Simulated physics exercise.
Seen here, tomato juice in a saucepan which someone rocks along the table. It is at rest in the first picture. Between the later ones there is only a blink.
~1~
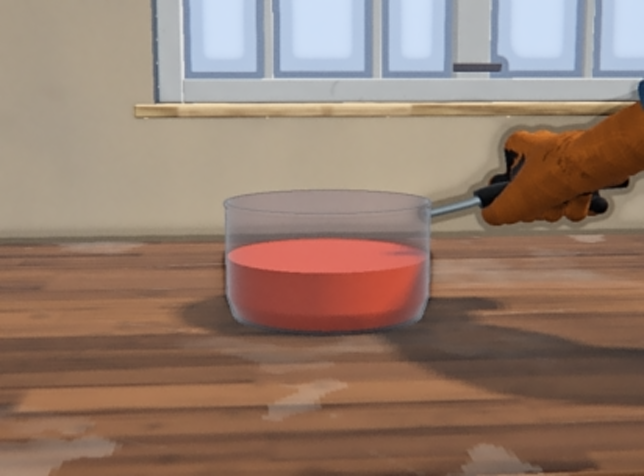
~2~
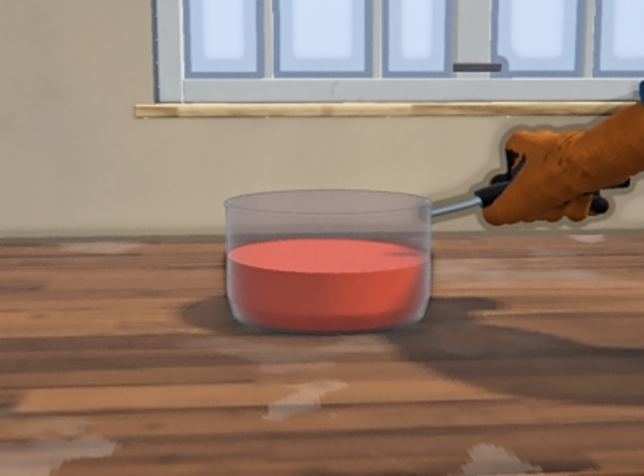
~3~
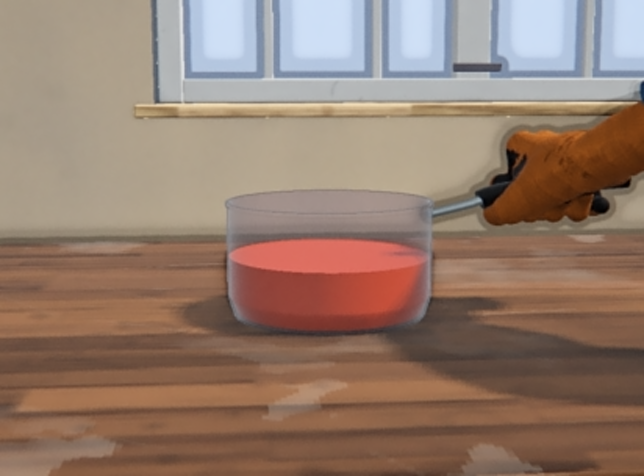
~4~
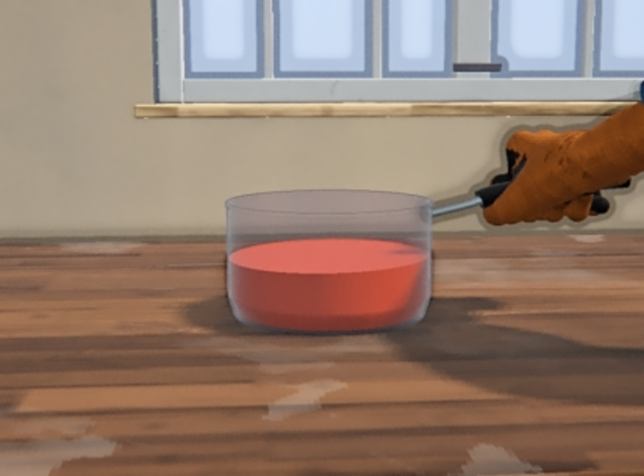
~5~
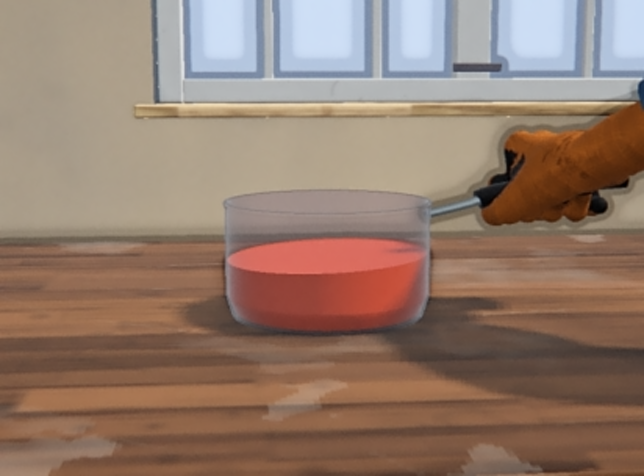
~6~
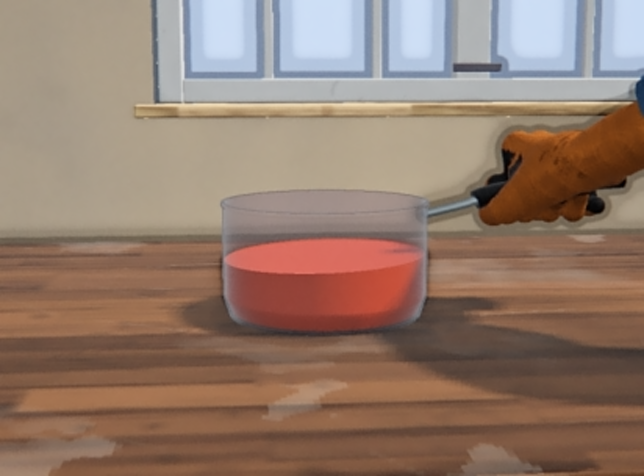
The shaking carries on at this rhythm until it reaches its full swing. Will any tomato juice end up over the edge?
No. It never reaches past the edge.
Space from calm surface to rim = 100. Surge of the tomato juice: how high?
50%, by my reckoning.
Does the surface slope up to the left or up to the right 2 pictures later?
Higher on the left-hand side.
Shortly, the highest wave so far stays far below the rim.
Then, the highest wave so far climbs under half way to the rim.
At the finish, the highest wave so far climbs under half way to the rim; nothing has left it.
